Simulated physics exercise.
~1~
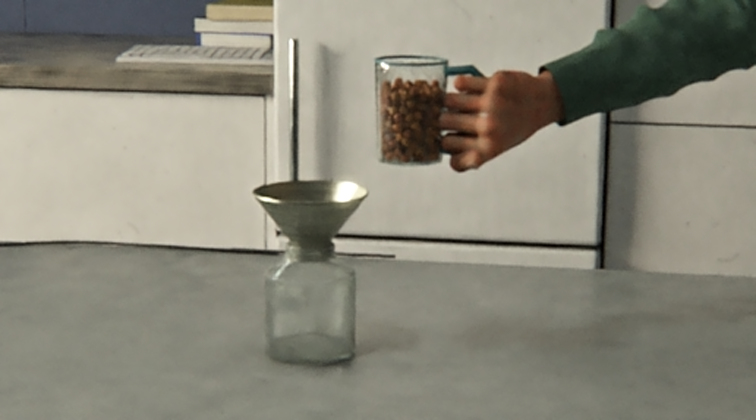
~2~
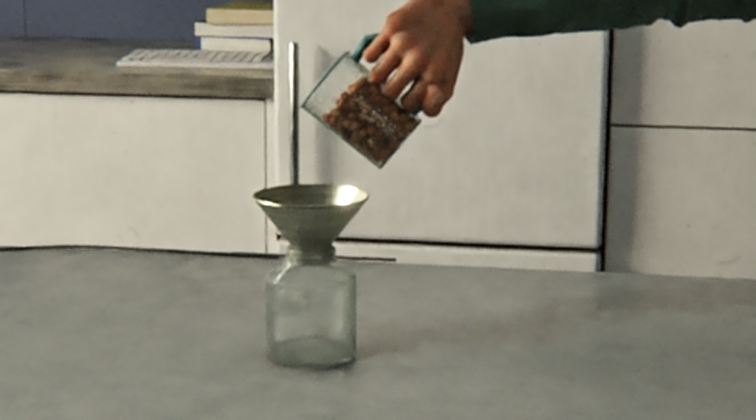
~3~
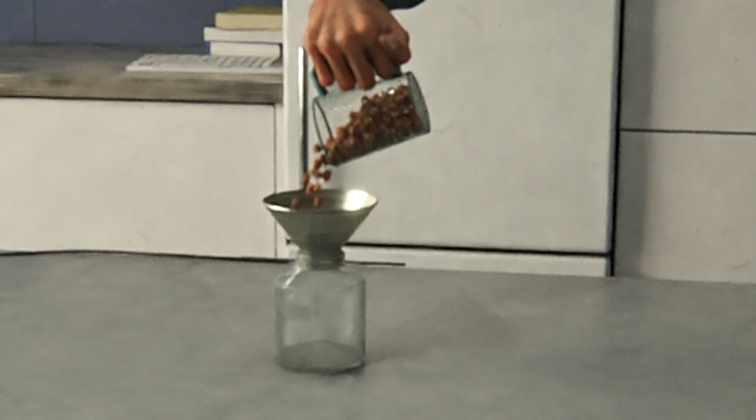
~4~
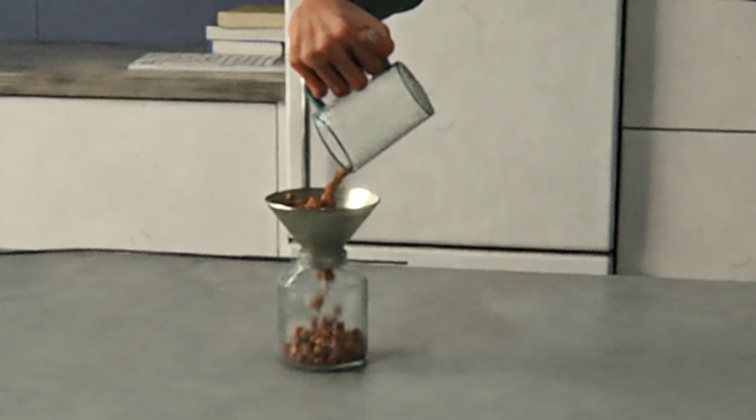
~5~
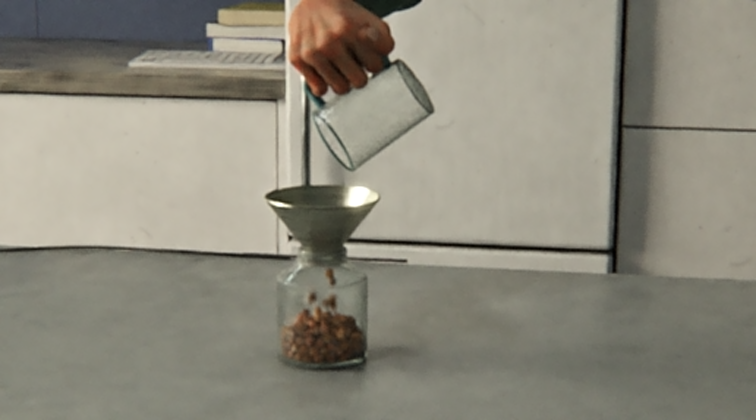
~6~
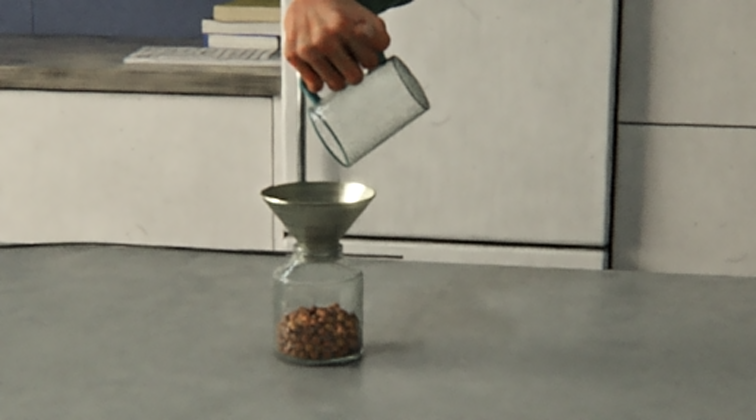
We see a hand in a green sleeve move a glass cup of small brown pieces left over a funnel on a clear jar, then tip it until they pour through, leaving the cup empty and tilted above the partly filled jar.
